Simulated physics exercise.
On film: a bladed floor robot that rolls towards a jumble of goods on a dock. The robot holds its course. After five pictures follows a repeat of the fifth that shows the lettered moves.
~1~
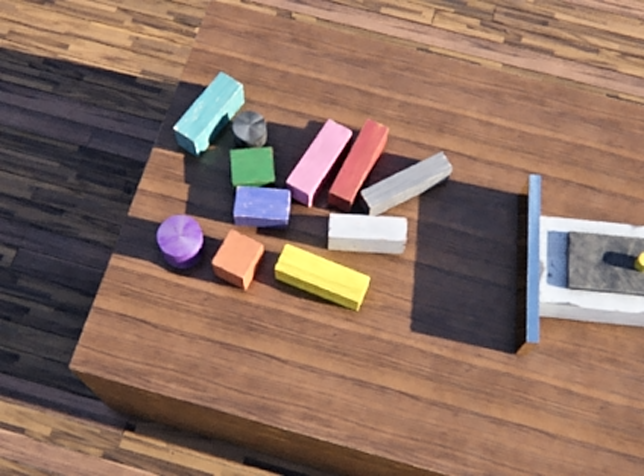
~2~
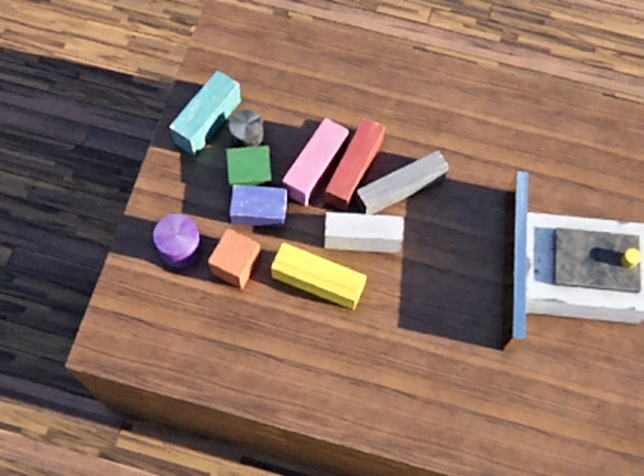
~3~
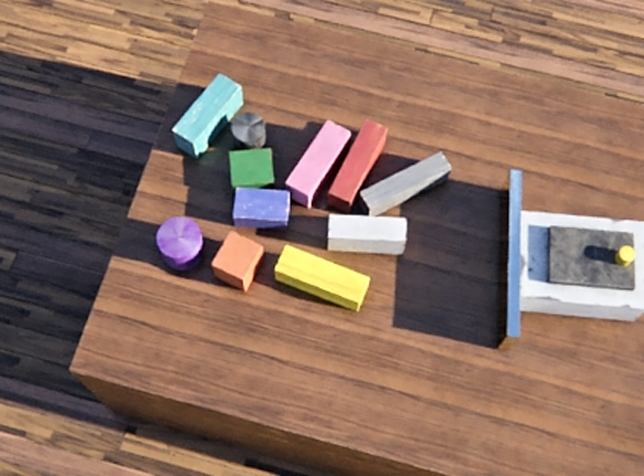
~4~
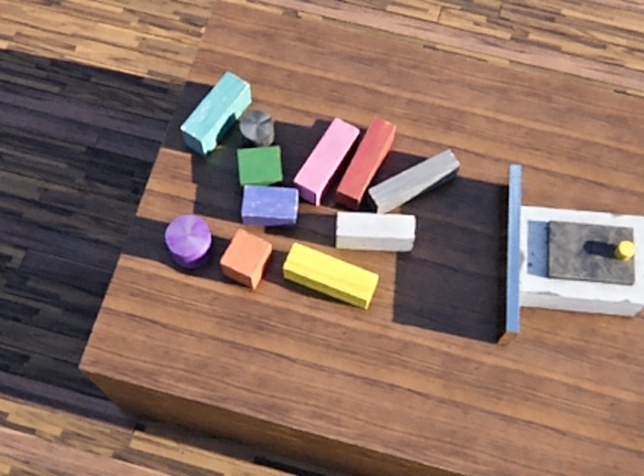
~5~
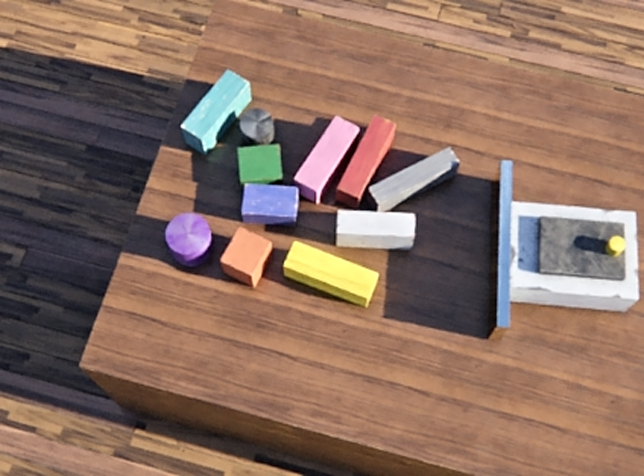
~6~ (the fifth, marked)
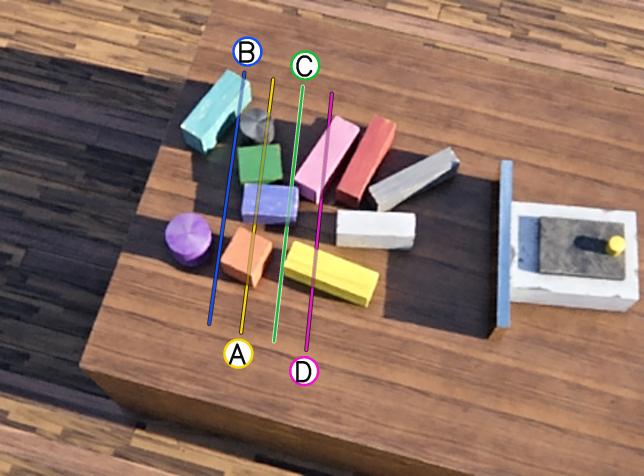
We see a cluster of colourful blocks and cylinders resting on a wooden platform while a white machine with a wide blue blade edges slowly left towards them from the right, the objects staying in place untouched.
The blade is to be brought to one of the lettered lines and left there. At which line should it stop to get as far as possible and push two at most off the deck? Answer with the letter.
At A, and not beyond.
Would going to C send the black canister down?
By then, no.
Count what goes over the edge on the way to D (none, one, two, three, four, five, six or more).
By then, none.
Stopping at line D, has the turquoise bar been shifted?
No.
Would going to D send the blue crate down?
No.
On the marked copy, A at (258, 199); B at (228, 191); C at (289, 207); D at (320, 215).
Taking A. A third of the way, robot (485, 225); grey bar (390, 175); white bar (369, 228).
Two thirds of the way, robot (396, 202); purple canister (173, 237); black canister (243, 128).
When it is over, robot (329, 186); purple canister over the edge; turquoise bar over the edge; two fallen.
As for the rest, B drops six; C is within the limit but short; D is within the limit but short.
